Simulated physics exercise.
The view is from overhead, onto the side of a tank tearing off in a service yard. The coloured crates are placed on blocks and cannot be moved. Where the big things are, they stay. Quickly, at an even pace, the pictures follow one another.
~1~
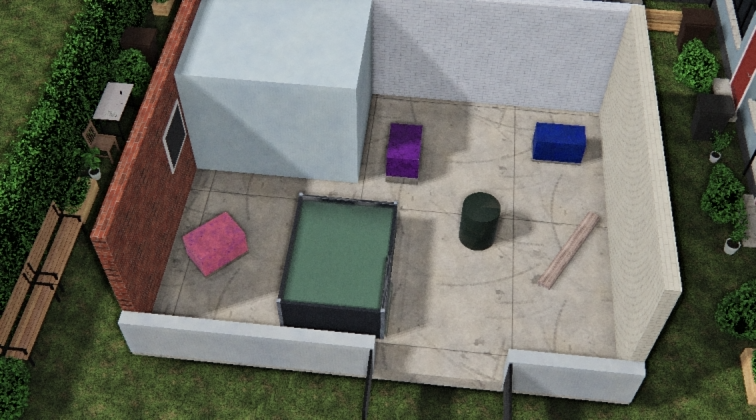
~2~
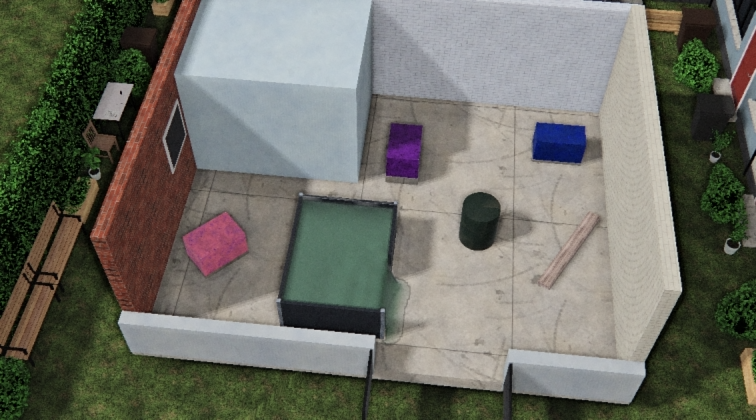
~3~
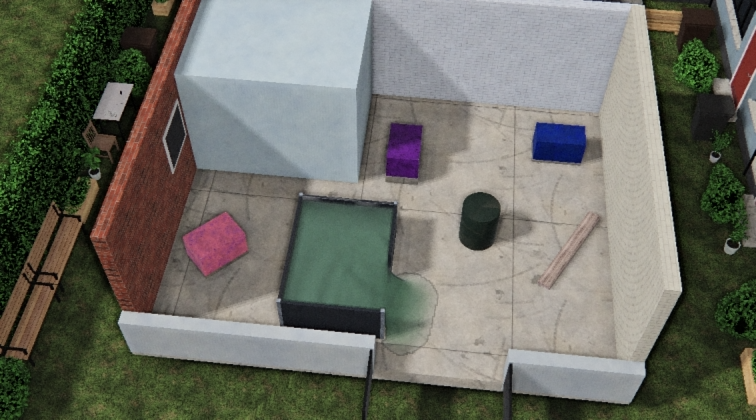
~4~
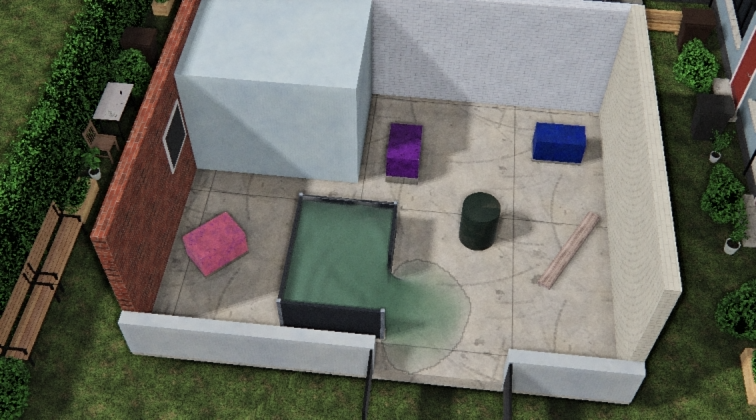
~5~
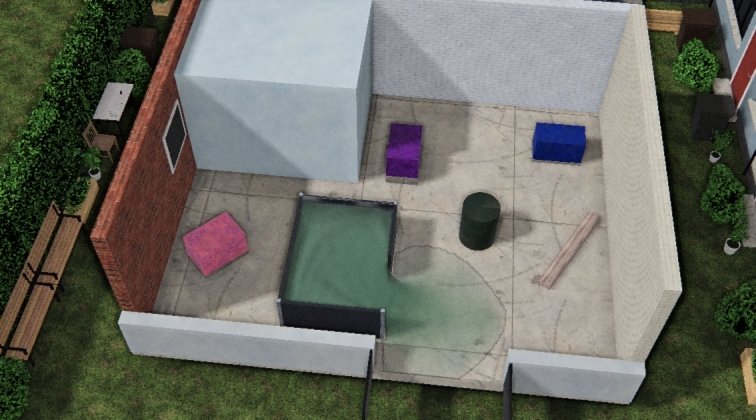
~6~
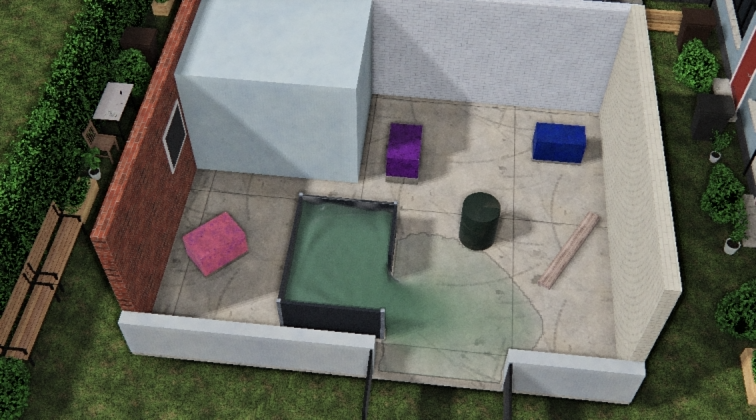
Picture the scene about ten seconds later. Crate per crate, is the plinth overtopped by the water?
In the end purple crate: Kept safe, blue crate: Reached by water, pink crate: Kept safe.
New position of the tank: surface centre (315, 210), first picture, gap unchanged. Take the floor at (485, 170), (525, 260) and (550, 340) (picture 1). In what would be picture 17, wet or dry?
Taking the three spots in order: Swamped, swamped, swamped.
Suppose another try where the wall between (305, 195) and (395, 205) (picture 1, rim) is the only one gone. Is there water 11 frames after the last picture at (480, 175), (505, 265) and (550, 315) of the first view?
Sodden, then spared, then spared.
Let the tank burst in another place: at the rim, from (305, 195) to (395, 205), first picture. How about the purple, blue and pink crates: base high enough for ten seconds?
Well, purple is doused and blue is doused, but pink is doused.
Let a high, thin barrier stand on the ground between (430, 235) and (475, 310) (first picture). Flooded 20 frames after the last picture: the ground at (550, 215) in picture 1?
At that place: Wet.
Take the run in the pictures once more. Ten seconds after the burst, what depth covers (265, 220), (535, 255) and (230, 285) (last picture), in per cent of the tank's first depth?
Roughly 2 per cent, 8 per cent and 0 per cent.
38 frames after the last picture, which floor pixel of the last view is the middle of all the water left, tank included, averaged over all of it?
Somewhere around (484, 246) in the last view.
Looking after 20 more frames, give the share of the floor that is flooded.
That works out to some 35 in a hundred.
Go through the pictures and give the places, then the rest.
The first frame shows still water in the tank at (340, 253).
In the second frame, water pours out at (384, 299) and has run to a hidden place.
In the third frame, the front is at (429, 288), out from the gap at (384, 301).
In the fourth frame, water pours out at (384, 302) and has run to (465, 303).
In the fifth frame, water pours out at (384, 302) and has run to (501, 315).
In the sixth frame, water pours out at (384, 302) and has run to (535, 336).
A moment on, water covers 25 % of the floor; the purple crate not reached, the blue crate not reached, the pink crate not reached.
Next, water covers 30 % of the floor; the purple crate water round its plinth, the blue crate not reached, the pink crate not reached.
Then, water covers 35 % of the floor; the purple crate water round its plinth, the blue crate water round its plinth, the pink crate not reached.
Later, water covers 65 % of the floor; the purple crate water round its plinth, the blue crate water round its plinth, the pink crate not reached.
In the end, water covers 75 % of the floor; the purple crate stayed above the water, the blue crate was topped, the pink crate stayed above the water.
